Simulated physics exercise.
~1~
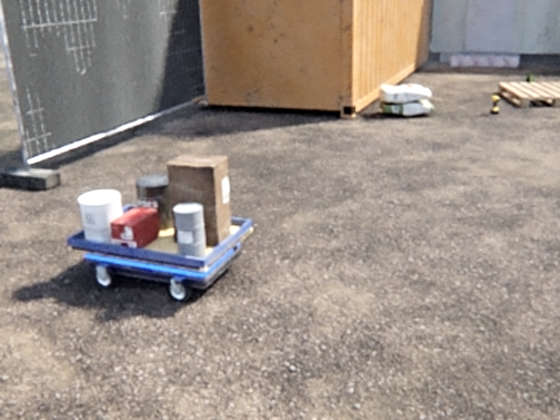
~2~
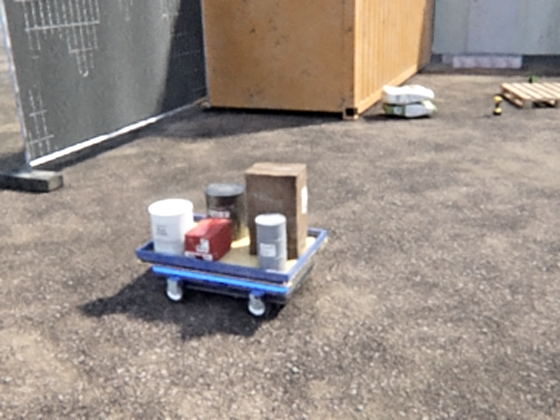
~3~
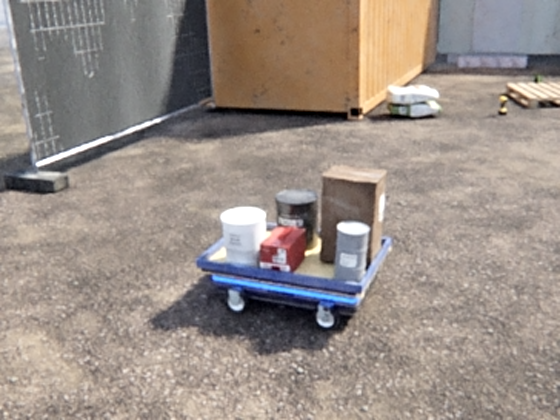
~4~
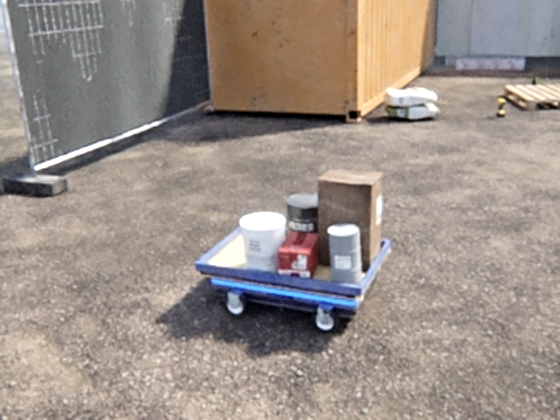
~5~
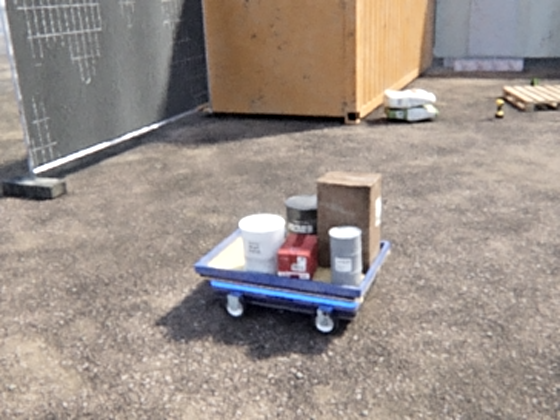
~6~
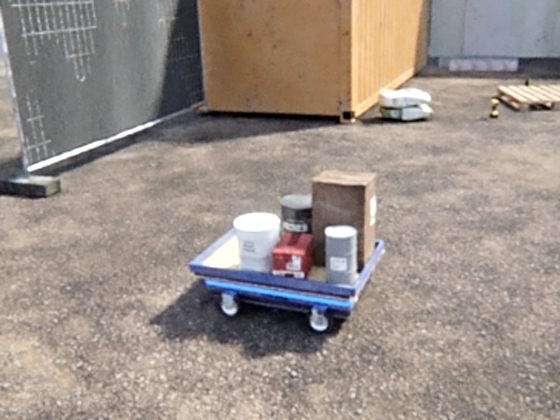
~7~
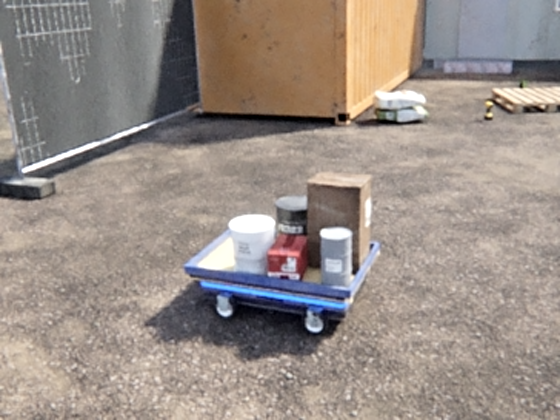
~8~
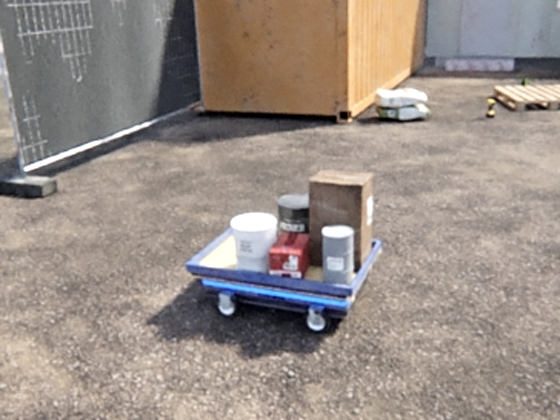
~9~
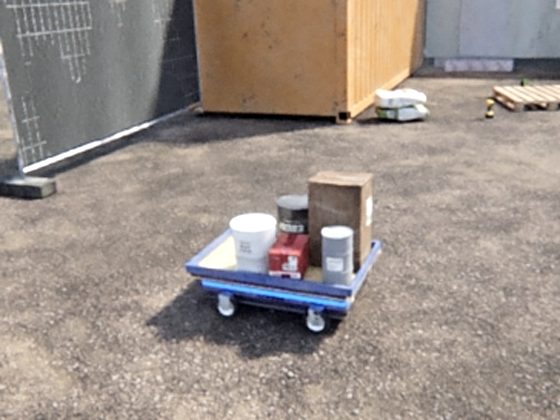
In this clip, a blue cart carrying a white pail, black pail, red parcel, grey canister and brown box rolls right across rough ground and stops; the pails and parcel shift slightly on the deck, and everything ends upright, with the cart standing still.
